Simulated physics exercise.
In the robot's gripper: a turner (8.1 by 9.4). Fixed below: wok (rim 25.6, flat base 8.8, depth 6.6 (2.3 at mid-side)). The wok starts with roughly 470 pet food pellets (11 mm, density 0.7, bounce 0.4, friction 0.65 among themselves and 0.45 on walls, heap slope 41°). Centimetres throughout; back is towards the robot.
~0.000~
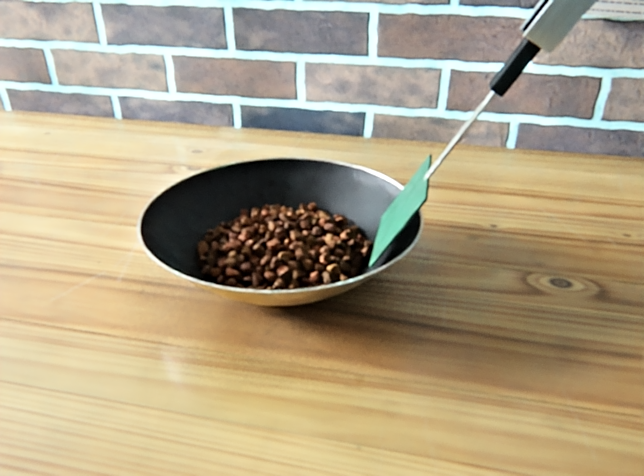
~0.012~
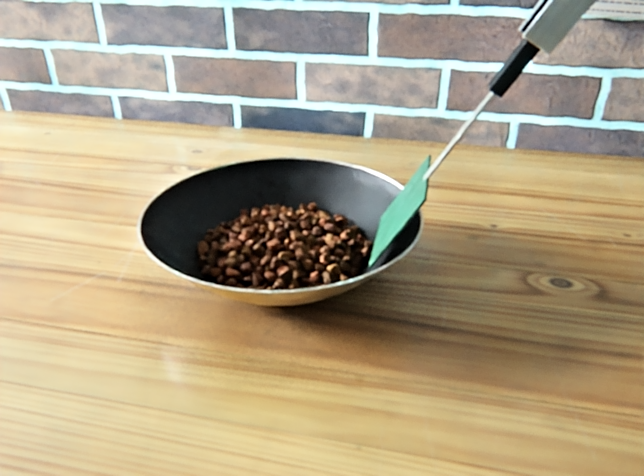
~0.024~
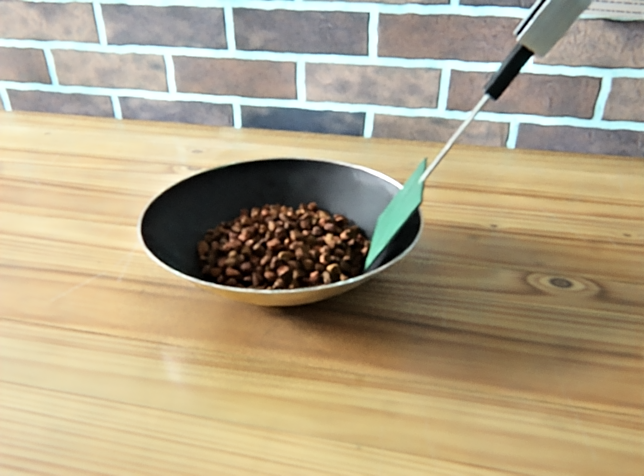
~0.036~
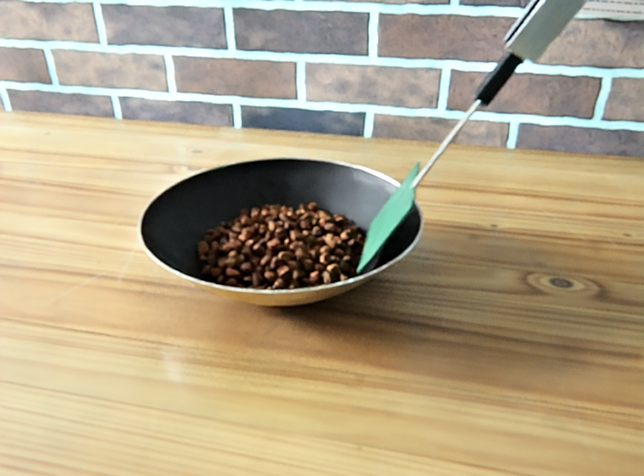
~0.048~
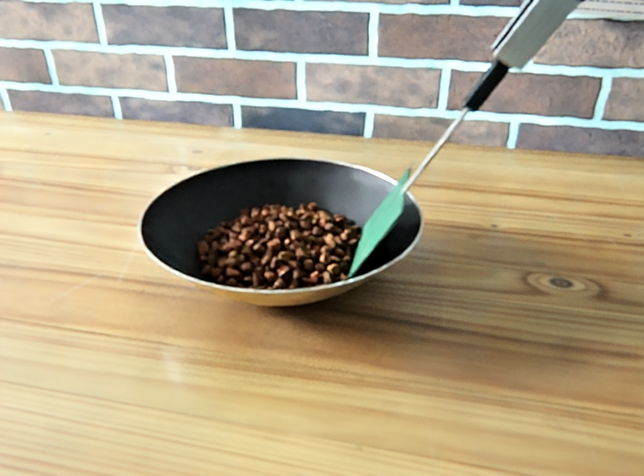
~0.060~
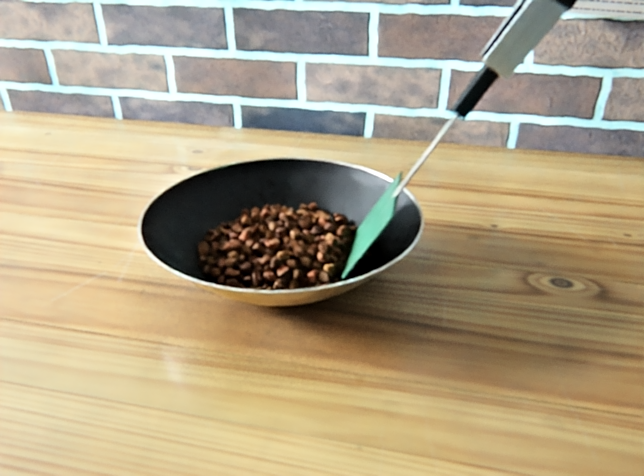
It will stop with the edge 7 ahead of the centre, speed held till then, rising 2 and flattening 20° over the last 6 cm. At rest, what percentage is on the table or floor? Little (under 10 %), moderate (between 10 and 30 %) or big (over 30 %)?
A moderate share, between 10 and 30 %, ends on the table or floor.
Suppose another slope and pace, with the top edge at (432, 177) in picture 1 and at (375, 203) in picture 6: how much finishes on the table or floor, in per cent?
Some 55 per cent.
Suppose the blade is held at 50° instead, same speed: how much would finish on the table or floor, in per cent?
Then about 20 per cent.
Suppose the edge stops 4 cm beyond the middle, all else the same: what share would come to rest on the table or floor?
It would be near 0 per cent.
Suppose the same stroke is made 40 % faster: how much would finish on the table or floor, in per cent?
Then about 35 per cent.
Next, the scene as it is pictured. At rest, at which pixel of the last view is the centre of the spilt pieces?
Around (121, 249).
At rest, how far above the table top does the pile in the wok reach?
About 8.5 cm.
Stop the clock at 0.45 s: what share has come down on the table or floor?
About 15 per cent.
After 0.14 s, sloping 60°, highest piece 7 above the table; 470 in the wok.
After 0.21 s, sloping 52°, highest piece 7 above the table; 470 in the wok.
After 0.45 s, sloping 40°, highest piece 8 above the table; 381 in the wok, 73 on the table or floor, 16 on the blade or in flight.
After 1.50 s, sloping 40°, highest piece 8 above the table; 381 in the wok, 89 on the table or floor.
At rest, 381 in the wok, 89 on the table or floor. That is 19 % on the table or floor.
